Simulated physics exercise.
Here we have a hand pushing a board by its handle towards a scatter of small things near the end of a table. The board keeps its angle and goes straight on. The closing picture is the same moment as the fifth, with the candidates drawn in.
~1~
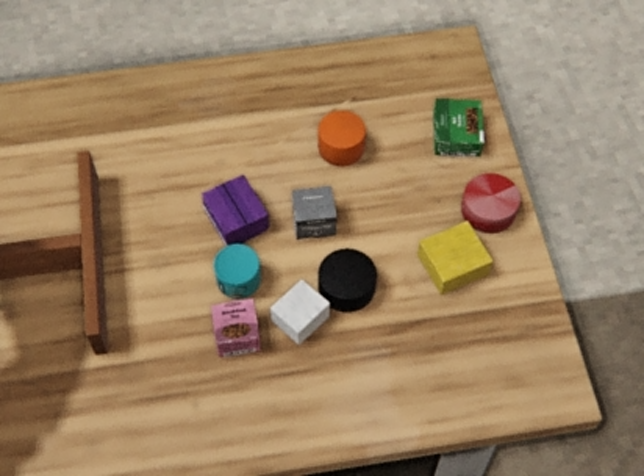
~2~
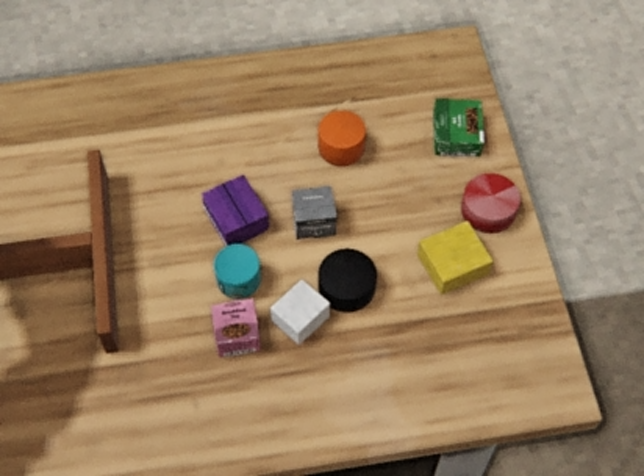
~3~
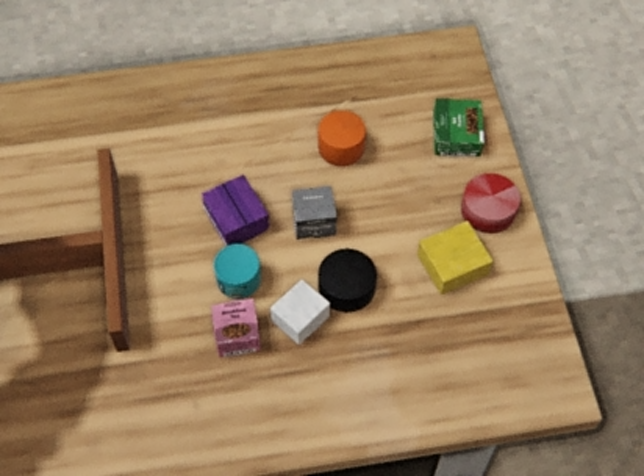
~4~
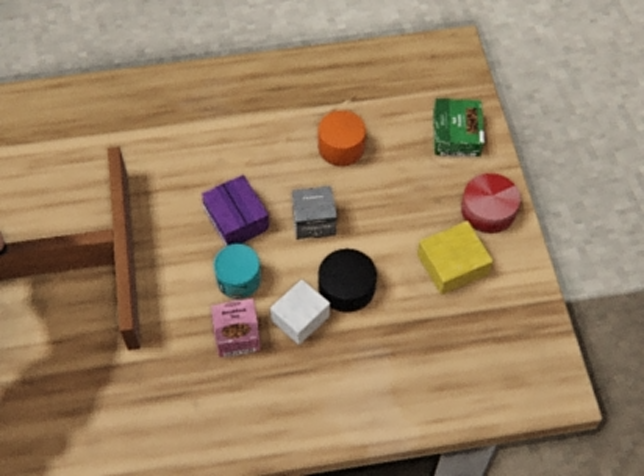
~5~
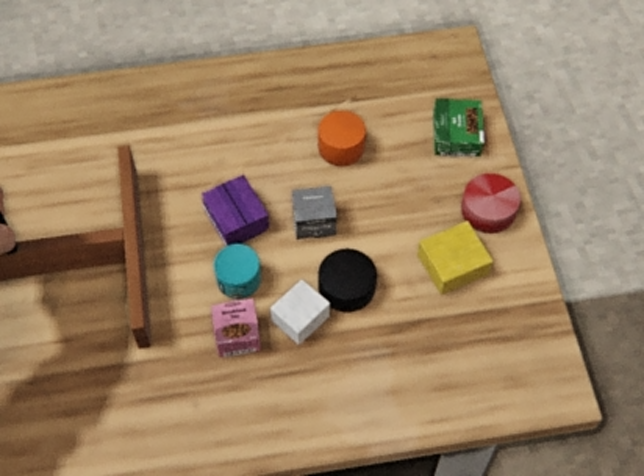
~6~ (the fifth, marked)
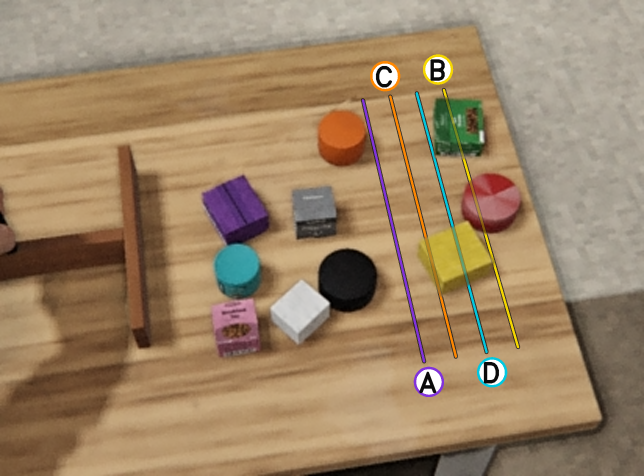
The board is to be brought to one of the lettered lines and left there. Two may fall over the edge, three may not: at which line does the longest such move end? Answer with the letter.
Stop at D.
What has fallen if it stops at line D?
The red tin.
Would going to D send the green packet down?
No.
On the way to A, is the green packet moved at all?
No.
On the marked copy, A at (391, 221); B at (478, 209); C at (421, 216); D at (449, 213).
Following D. Soon after the start, board (247, 216); pink packet (291, 321); white block (340, 311).
Later, board (361, 200); yellow block (498, 257); grey packet (432, 196).
In the end, board (448, 189); red tin over the edge; yellow block (551, 255); one fallen.
As for the rest, A is within the limit but short; B drops four; C is within the limit but short.
